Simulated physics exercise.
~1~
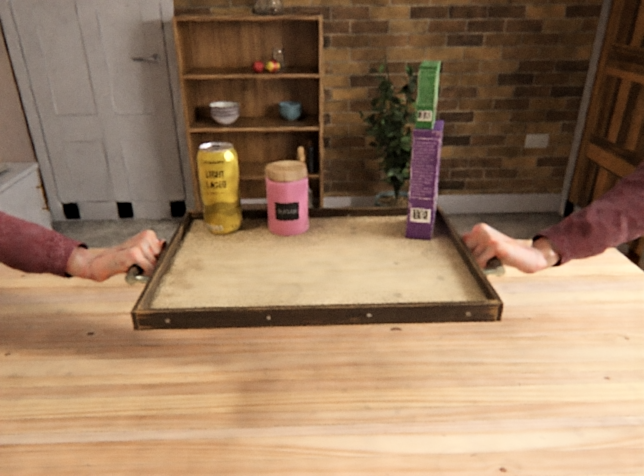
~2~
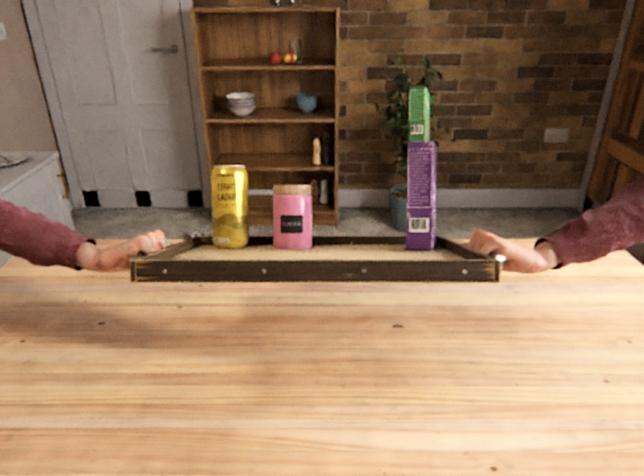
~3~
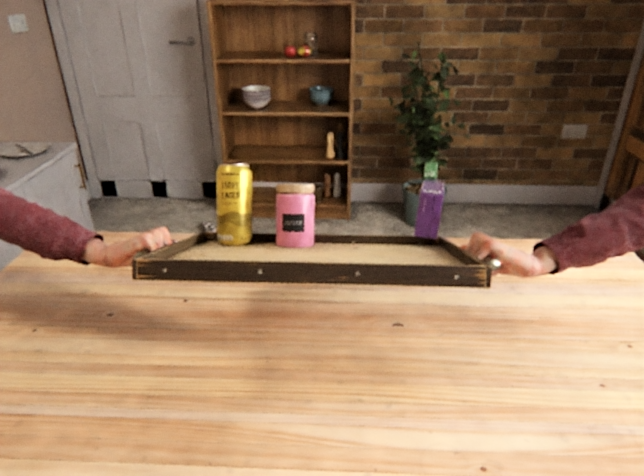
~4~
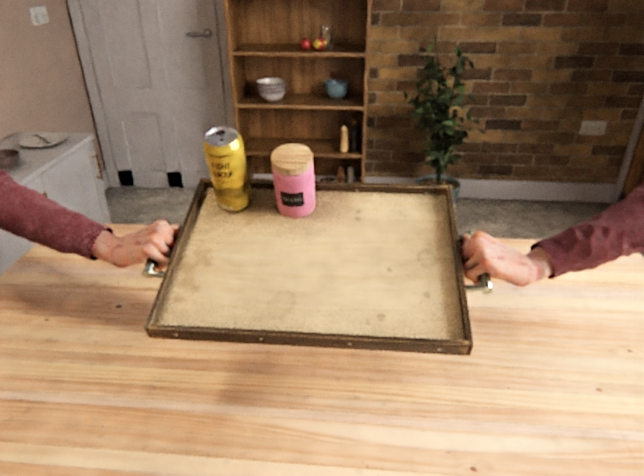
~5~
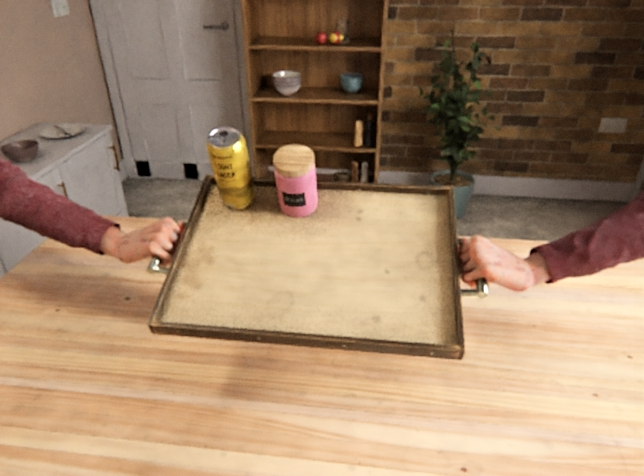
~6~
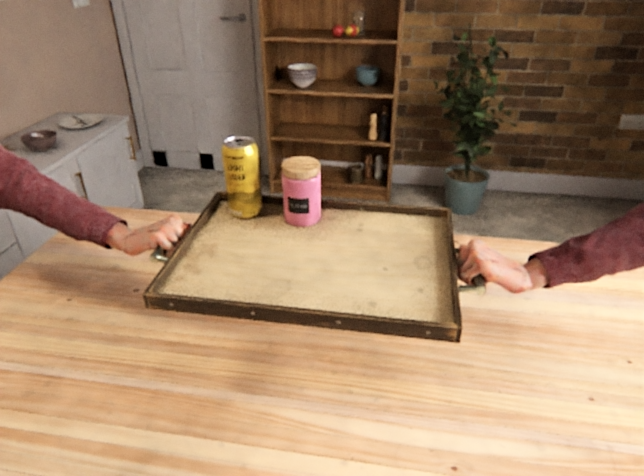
In this clip, two hands hold a tray carrying a yellow can, a pink jar and a green packet stacked on a purple one; as its far edge dips, both packets drop off the far side, then the tray tilts toward the viewer and eases back, can and jar still standing.
